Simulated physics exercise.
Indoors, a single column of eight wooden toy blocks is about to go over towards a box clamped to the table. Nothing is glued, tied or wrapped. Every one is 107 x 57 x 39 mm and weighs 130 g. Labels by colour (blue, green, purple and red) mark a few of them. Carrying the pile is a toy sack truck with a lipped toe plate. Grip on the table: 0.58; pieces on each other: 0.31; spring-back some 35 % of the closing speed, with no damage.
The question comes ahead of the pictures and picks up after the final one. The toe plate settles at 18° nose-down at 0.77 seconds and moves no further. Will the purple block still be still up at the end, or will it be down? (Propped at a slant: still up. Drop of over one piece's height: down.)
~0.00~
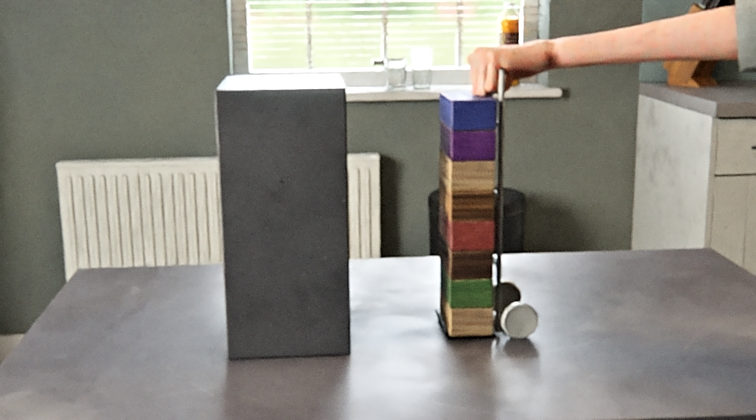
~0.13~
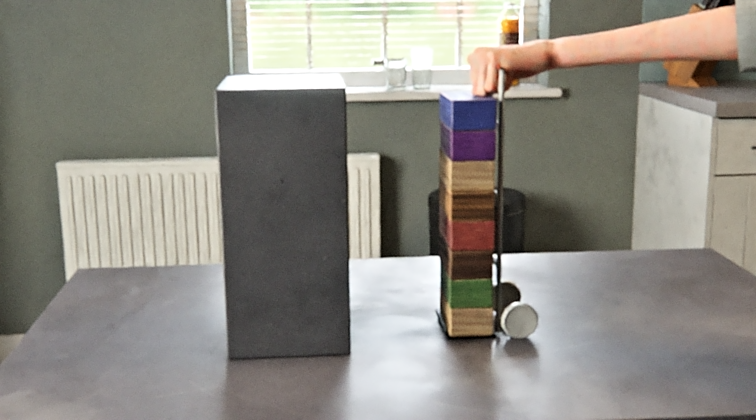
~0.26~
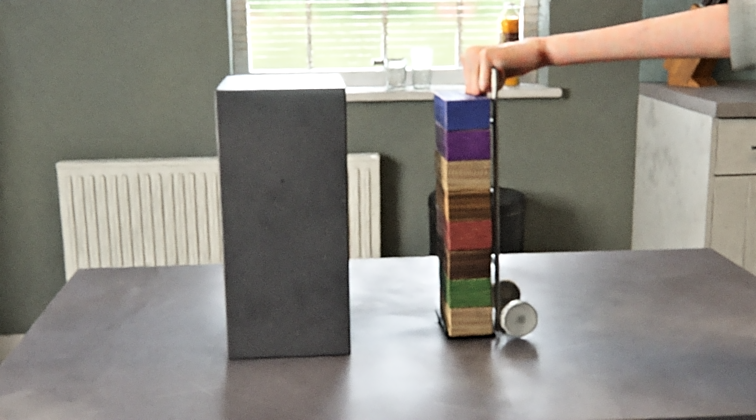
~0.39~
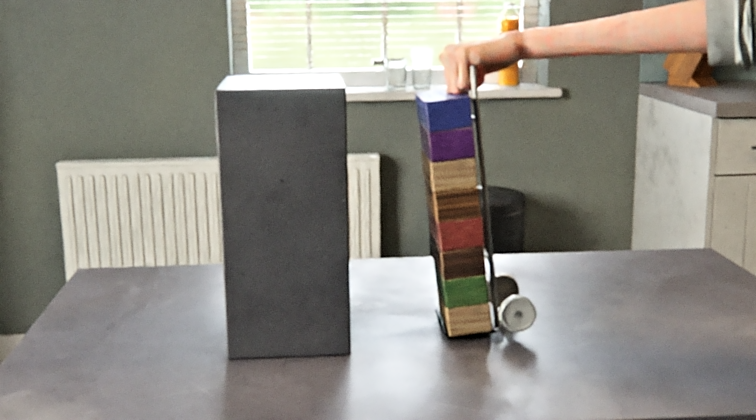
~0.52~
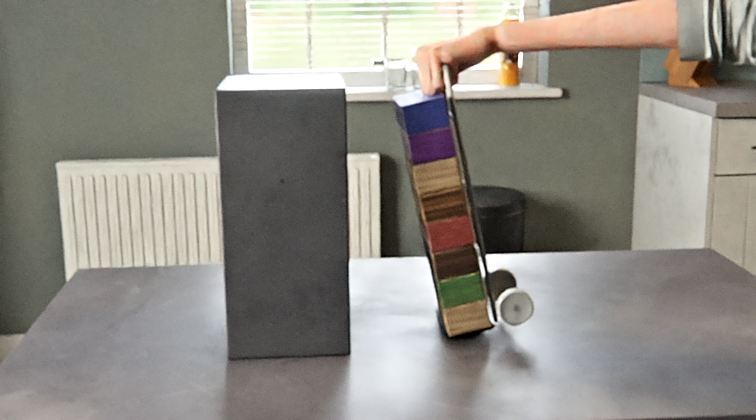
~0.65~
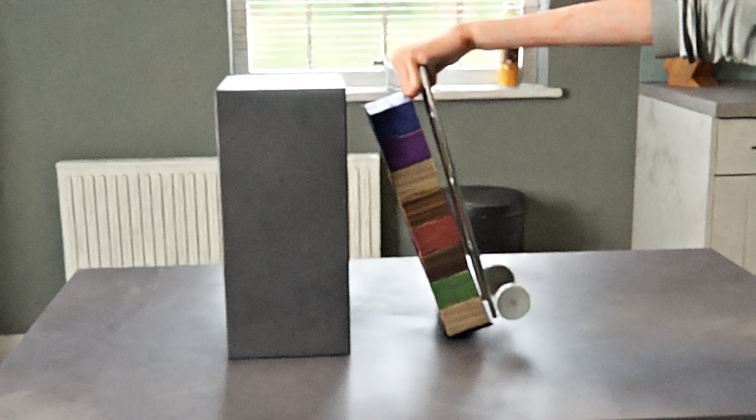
That one keeps up.
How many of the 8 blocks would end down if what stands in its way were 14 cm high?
That makes 5 in total.
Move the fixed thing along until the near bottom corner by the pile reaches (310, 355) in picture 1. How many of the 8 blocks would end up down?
With that change the number is 6.
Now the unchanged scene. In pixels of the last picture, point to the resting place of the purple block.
It finishes near pixel (371, 154) of the last picture.
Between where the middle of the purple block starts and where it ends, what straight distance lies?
It ends around 13 cm from its start.
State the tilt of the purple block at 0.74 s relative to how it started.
Tilt: Approx. 25°.
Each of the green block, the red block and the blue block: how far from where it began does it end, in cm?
From start to finish: Green 4, red 8, blue 12 centimetres.
By 0.71 s, none of the 8 blocks down, 8 disturbed; purple block tilted 24°; blue block tilted 24°, 13 mm lower.
By 0.74 s, none of the 8 blocks down, 8 disturbed; purple block tilted 27°, 14 mm lower; green block tilted 27°.
By 0.84 s, none of the 8 blocks down, 8 disturbed; purple block tilted 28°, 16 mm lower; red block tilted 30°.
When it is over (1.8 s), none of the 8 blocks down, 8 disturbed; purple block tilted 27°, 16 mm lower; green block tilted 30°; red block tilted 30°. In pixels of the last frame, middles, purple block near (371, 154), green block near (432, 283).
